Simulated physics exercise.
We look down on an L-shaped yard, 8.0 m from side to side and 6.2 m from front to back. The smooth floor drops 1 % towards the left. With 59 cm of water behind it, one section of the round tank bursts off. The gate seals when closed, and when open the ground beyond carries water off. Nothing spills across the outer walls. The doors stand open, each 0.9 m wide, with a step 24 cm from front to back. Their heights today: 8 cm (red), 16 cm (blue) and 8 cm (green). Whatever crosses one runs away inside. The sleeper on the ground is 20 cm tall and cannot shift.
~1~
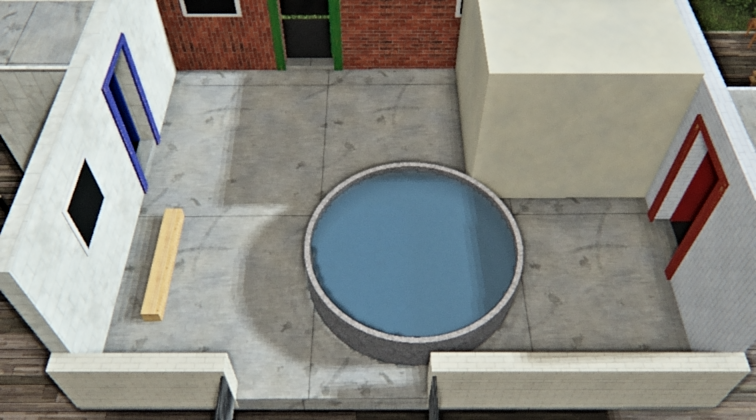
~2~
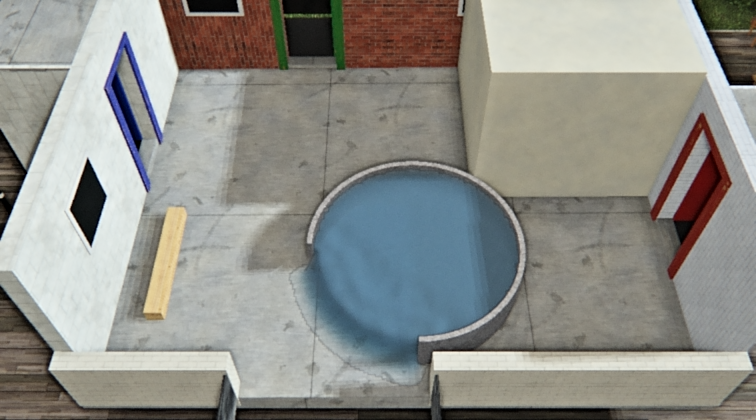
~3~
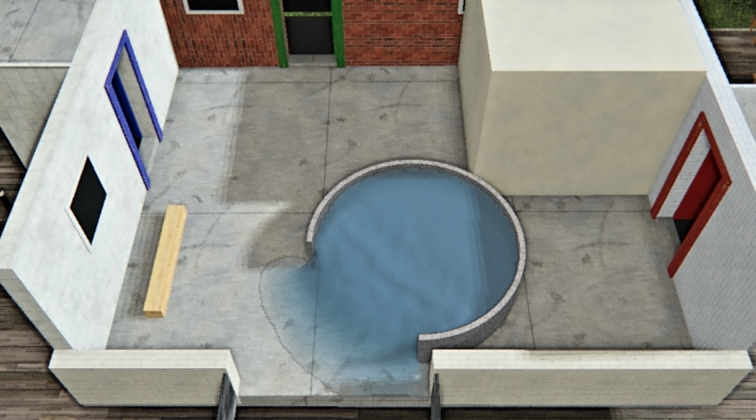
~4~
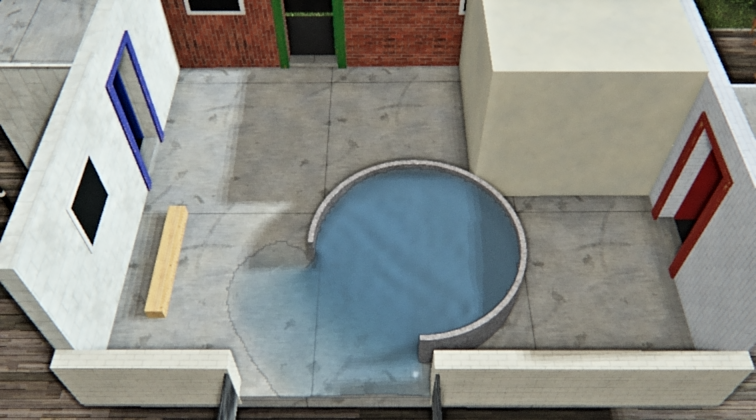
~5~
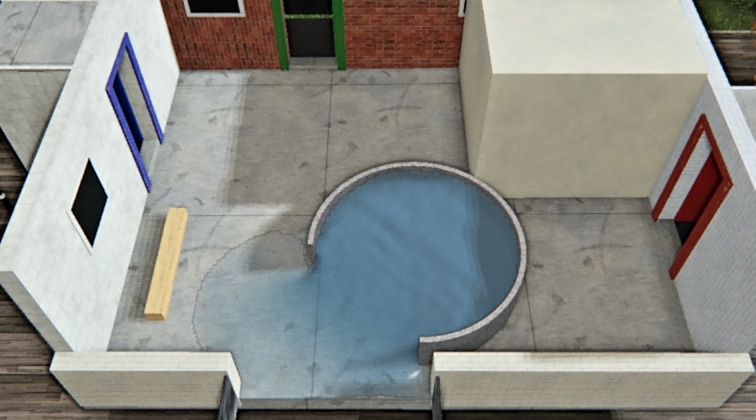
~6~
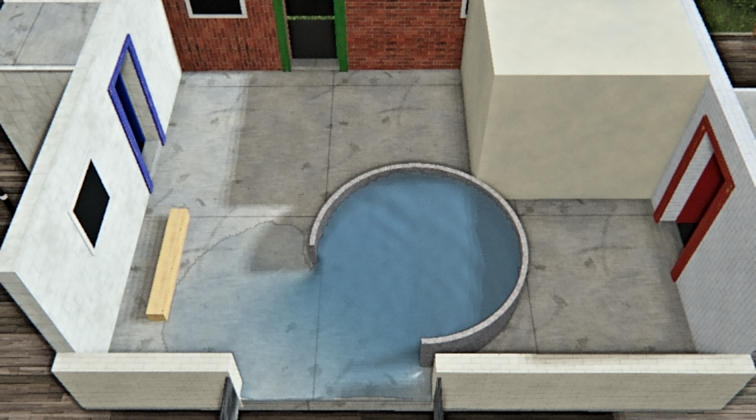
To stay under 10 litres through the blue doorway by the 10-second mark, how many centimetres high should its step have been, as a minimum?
At least 6 cm or so.
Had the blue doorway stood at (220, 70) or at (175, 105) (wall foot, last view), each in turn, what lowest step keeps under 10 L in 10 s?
Roughly 18 and 10.0 cm.
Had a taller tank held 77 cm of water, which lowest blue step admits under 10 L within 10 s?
Some 8.5 cm.
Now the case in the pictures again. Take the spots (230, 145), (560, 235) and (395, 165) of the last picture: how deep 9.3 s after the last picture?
In that order: 8, 0 and 5 cm.
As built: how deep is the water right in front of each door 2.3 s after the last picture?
Depths in cm: Red 0, blue 10, green 0.
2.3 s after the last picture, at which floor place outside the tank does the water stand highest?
At about (128, 382).
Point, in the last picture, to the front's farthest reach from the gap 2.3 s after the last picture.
At about (170, 122).
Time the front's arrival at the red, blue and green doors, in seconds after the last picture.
Arrival: Red not within the 10 s, blue 2.0 s, green 3.6 s.
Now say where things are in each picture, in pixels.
The round tank at (413, 247) is whole and still, 59 cm deep; the blue door at (135, 123) is dry, in the first picture.
The front is at a hidden place, 0.3 m from the gap at (341, 325); 0.5 m2 of floor is wet, 59 cm left at the back, in the second picture.
Water pours out at (341, 325) and has run 0.7 m, to (269, 307); about 10 cm deep outside, 59 cm at the back, in the third picture.
Water pours out at (343, 326) and has run 1.2 m, to (235, 315); about 8 cm deep outside, 59 cm at the back, in the fourth picture.
Water pours out at (342, 328) and has run 1.7 m, to (200, 325); about 6 cm deep outside, 59 cm at the back, in the fifth picture.
The gap is at (344, 329), the front 2.1 m out at (170, 333); the back of the round tank holds 57 cm; 2.2 m in a straight line remain to the blue door at (141, 123), in the sixth picture.
Then, 0.7 s after the last picture water covers 20 % of the floor, deepest (44 cm) near (101, 382); it has not reached the blue door.
Then, 2.3 s after the last picture water covers 30 % of the floor, deepest (36 cm) near (128, 382); 10 cm at the blue door, 0 litres in over its 16 cm step.
Then, 9.3 s after the last picture water covers 75 % of the floor, deepest (10 cm) near (441, 192); 5 cm at the blue door, 0 litres in over its 16 cm step.
At the blue door as built, the water peaked near 11 cm, 2.5 s after the last picture.
Run again over the same 10 s with other heights there, 16 litres in over 5 cm, 6 litres over 7 cm. The limit of 10 litres is kept from about 6 cm up.
